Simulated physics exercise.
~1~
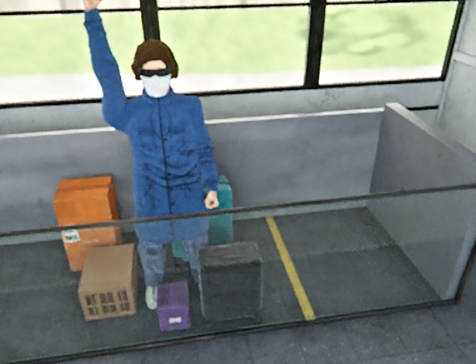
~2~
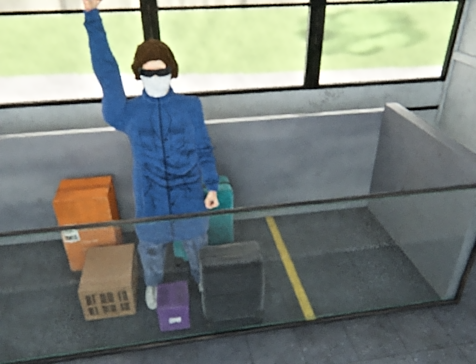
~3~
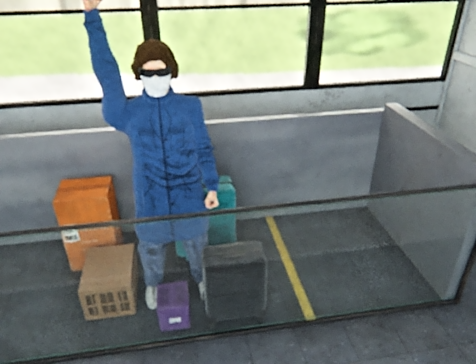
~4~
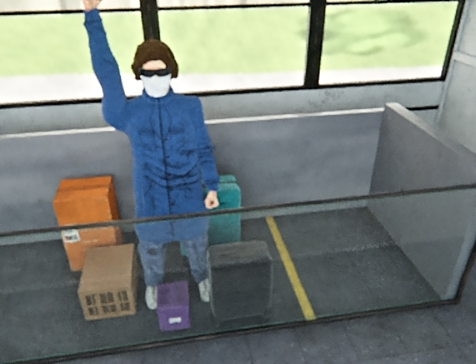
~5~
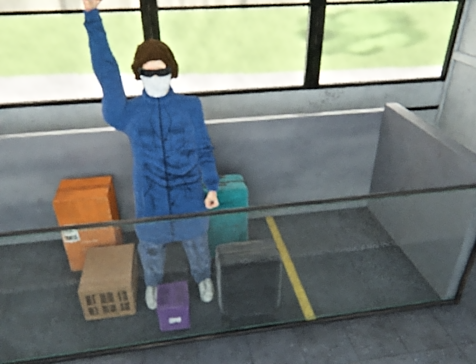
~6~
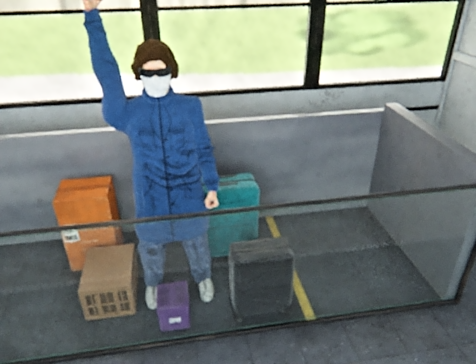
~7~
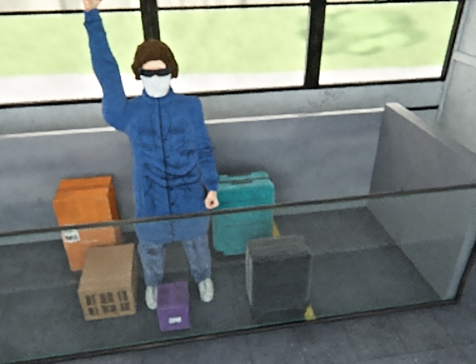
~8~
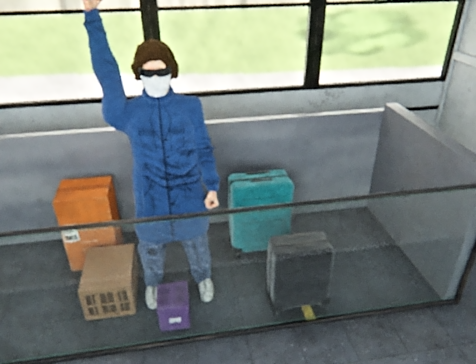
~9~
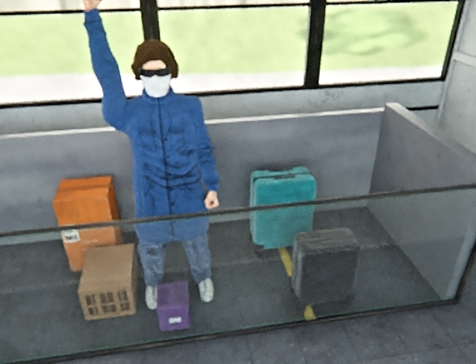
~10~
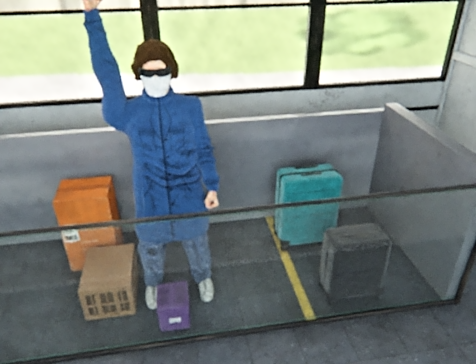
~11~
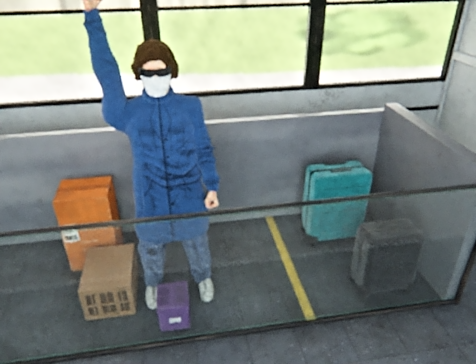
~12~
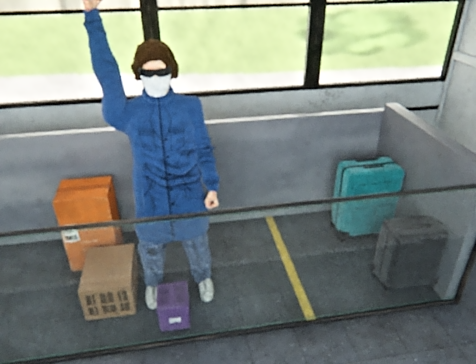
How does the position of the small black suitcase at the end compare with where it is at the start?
At the start the small black suitcase stands left of the yellow line, close to the traveller and the purple tub. By the end it is well to the right of the line, near the right-hand wall of the bay.
